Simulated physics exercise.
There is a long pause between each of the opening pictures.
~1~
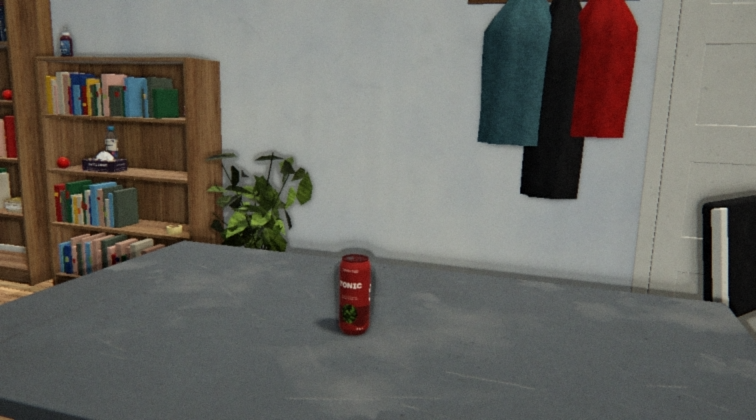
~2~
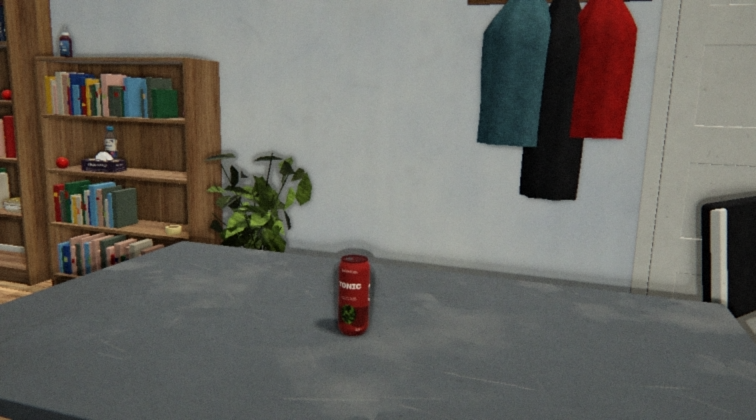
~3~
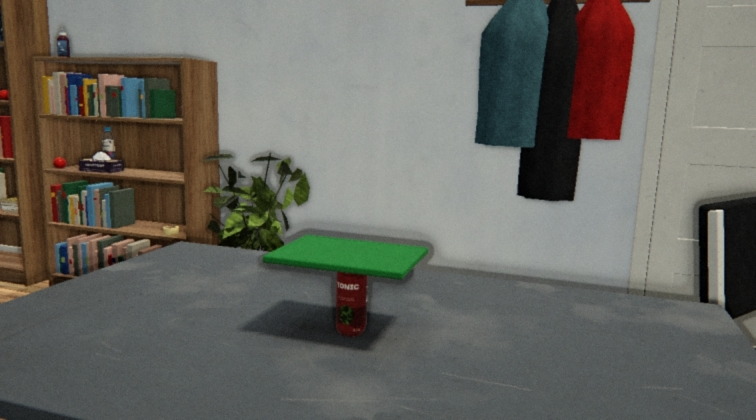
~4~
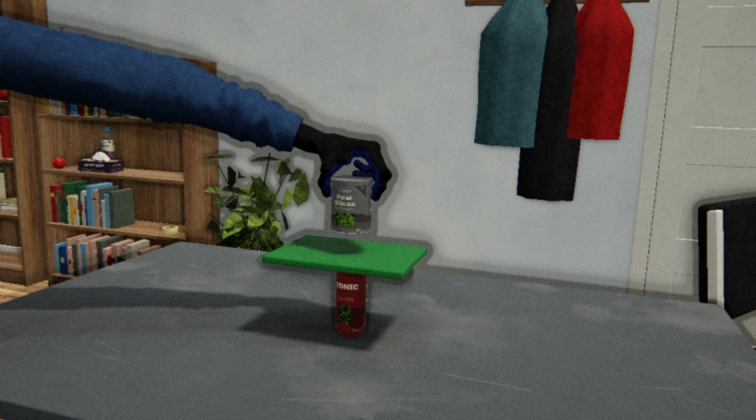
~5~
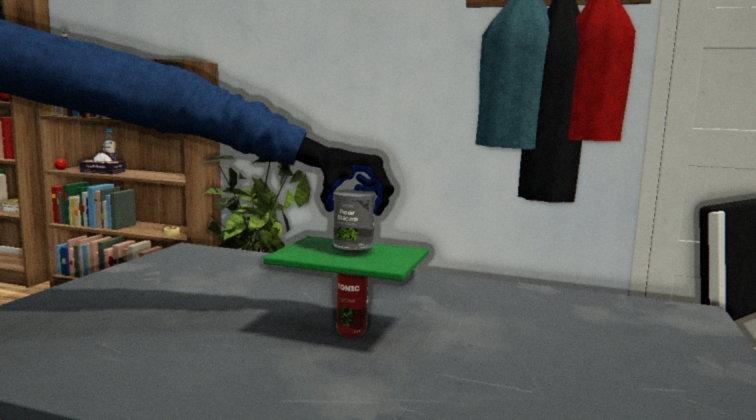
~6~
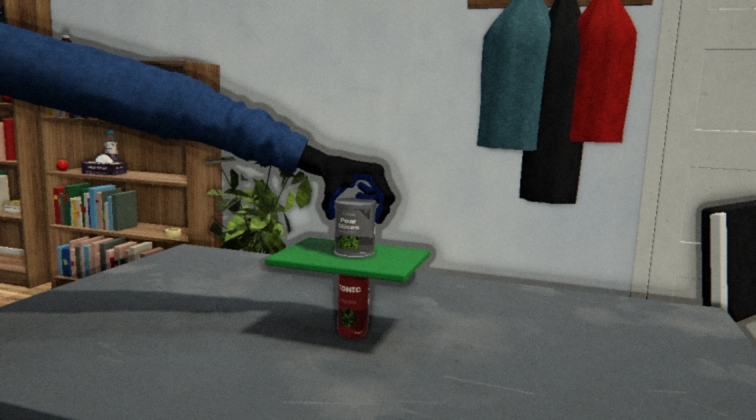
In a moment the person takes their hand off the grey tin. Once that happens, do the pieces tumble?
No. The stack bears the weight.
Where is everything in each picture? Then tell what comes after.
In the first picture, the last thing is not in view yet; red can (355, 295).
In the second picture, the last thing is not in view yet; red can (354, 295).
In the third picture, the last thing is not in view yet; red can (352, 296).
The fourth picture shows on its way; grey tin (352, 205); red can (351, 296).
The fifth picture shows on its way; grey tin (354, 219); red can (352, 297).
The sixth picture shows set down, still held; grey tin (355, 228); red can (353, 299).
Then, 0.40 s after the last picture, nothing has stirred.
Then, 1.00 s after the last picture, grey tin resting near (355, 228).
At rest, all 3 in place. Seen from the same camera at the end, grey tin near (355, 228). The stack stays up.
